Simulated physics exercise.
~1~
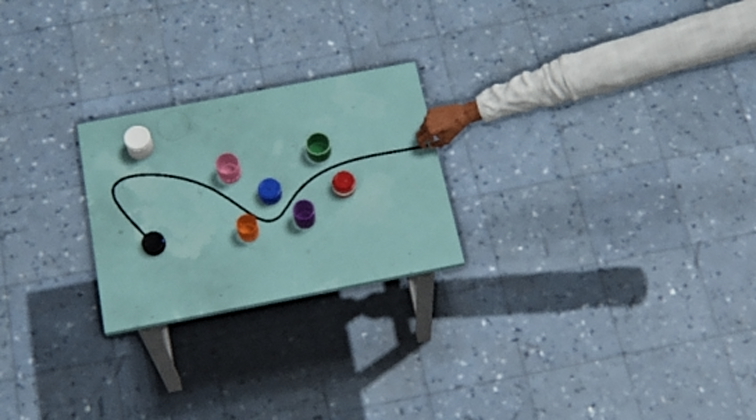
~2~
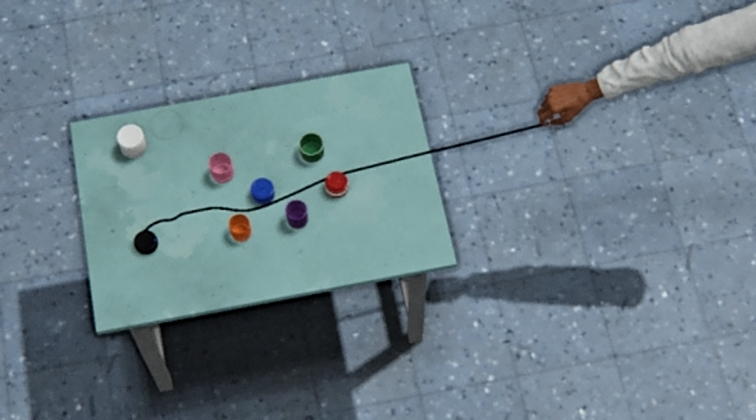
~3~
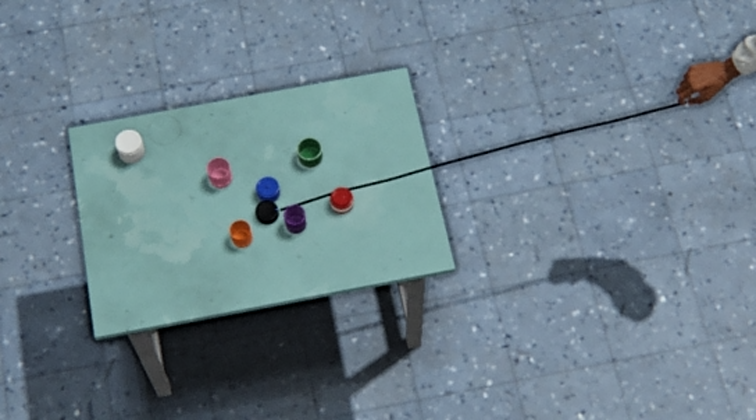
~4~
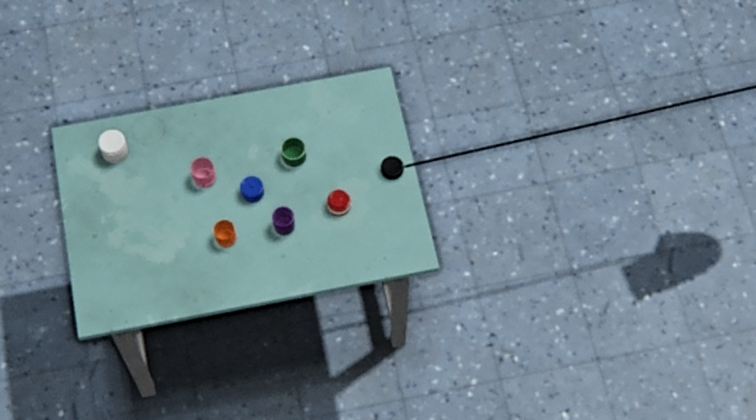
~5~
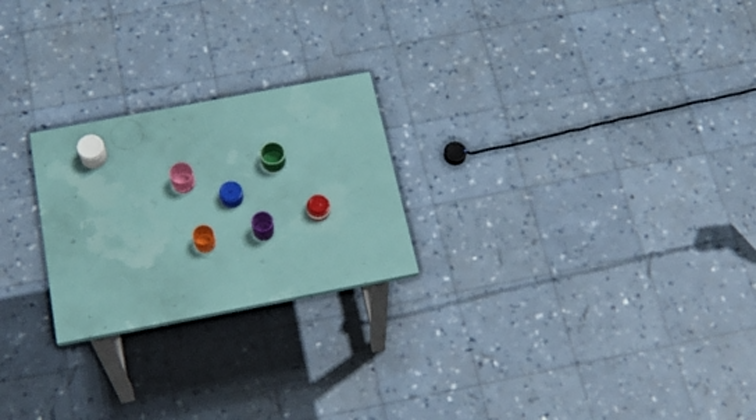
The footage shows a hand pulling a black cord rightwards across a green table, dragging a round black object between colourful cups and slightly shifting the red one, until the object slides off the right edge and hangs or rests beyond the table, still attached to the cord.
